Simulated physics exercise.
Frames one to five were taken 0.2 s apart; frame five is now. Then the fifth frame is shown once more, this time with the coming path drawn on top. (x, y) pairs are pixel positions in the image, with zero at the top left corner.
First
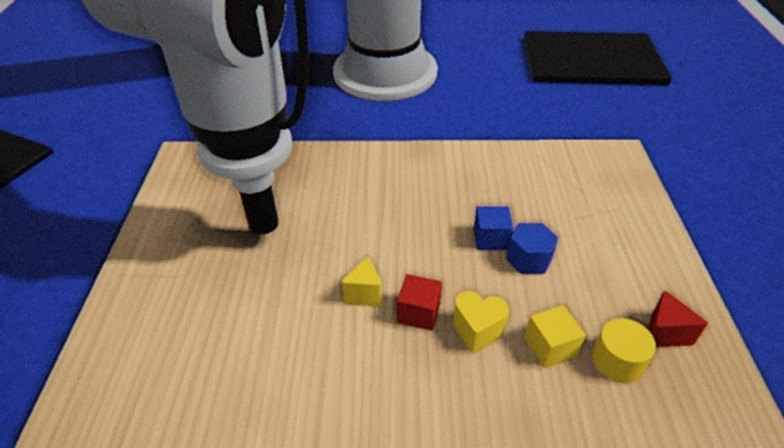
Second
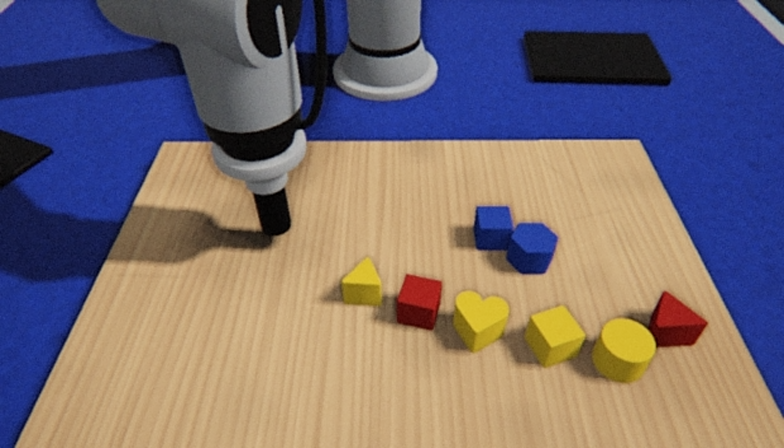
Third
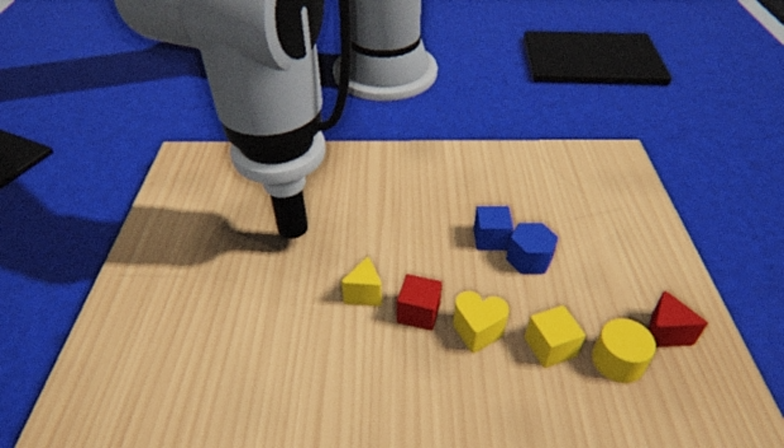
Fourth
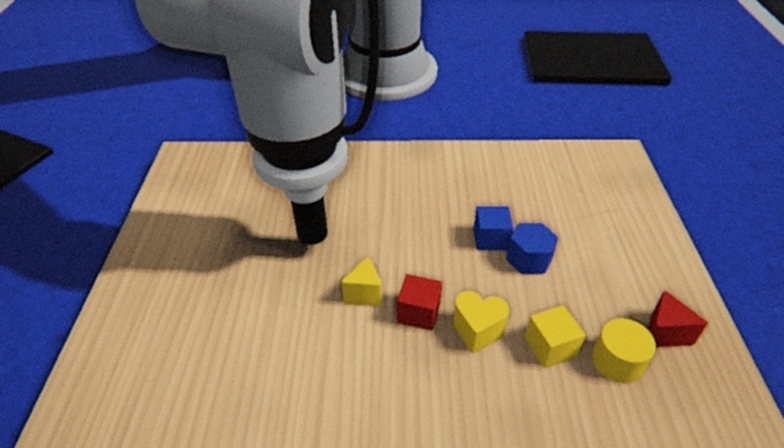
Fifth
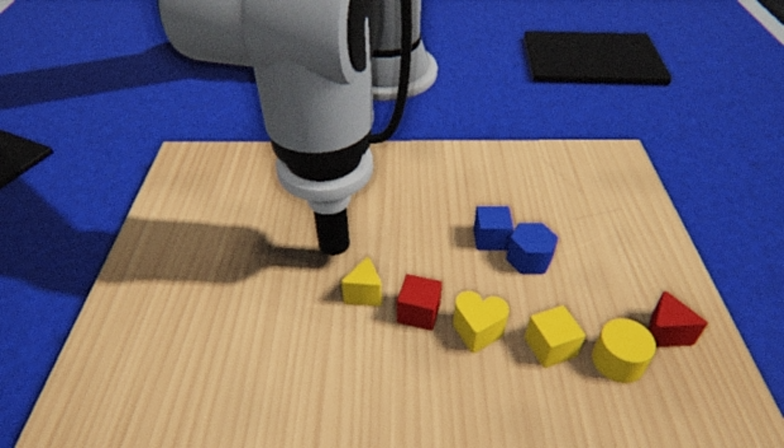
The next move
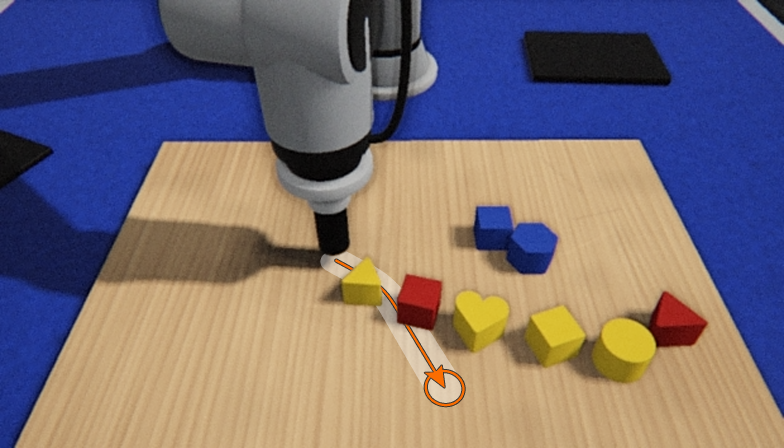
A grey robot arm with a black cylindrical tip stands over a light wooden board on a blue surface, seen from above at a fixed angle. Two blue blocks sit above a row of a yellow triangle, red cube, yellow heart, yellow cube and yellow cylinder, with a red triangular block at right. The arm glides a short way right and slightly downward, nearing the yellow triangle, while every block stays still.
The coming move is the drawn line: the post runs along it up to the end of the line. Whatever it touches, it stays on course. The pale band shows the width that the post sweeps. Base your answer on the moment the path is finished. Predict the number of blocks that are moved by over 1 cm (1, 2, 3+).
I foresee three or more blocks being moved.
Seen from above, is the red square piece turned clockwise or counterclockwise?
Anticlockwise.
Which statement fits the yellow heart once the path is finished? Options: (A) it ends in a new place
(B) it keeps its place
The one that fits is A, it ends in a new place.
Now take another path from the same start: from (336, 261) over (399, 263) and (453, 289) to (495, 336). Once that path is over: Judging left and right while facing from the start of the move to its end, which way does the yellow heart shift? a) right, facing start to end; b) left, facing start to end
Letter a.
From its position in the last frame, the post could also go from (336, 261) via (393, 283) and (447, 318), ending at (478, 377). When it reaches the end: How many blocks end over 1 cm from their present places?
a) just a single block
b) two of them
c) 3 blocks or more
c
The line goes from (336, 261) via (398, 310), ending at (445, 388).
What follows on the original path. One third of the way, post at (381, 273); yellow triangular piece at (375, 289), turned 70° clockwise.
Two thirds of the way, post at (413, 319); yellow triangular piece at (376, 309), turned 115° clockwise; red square piece at (451, 308), turned 35° anticlockwise; yellow heart at (494, 310).
At the end, post at (446, 373); yellow triangular piece at (376, 309), turned 115° clockwise; red square piece at (454, 310), turned 40° anticlockwise; yellow heart at (498, 310).
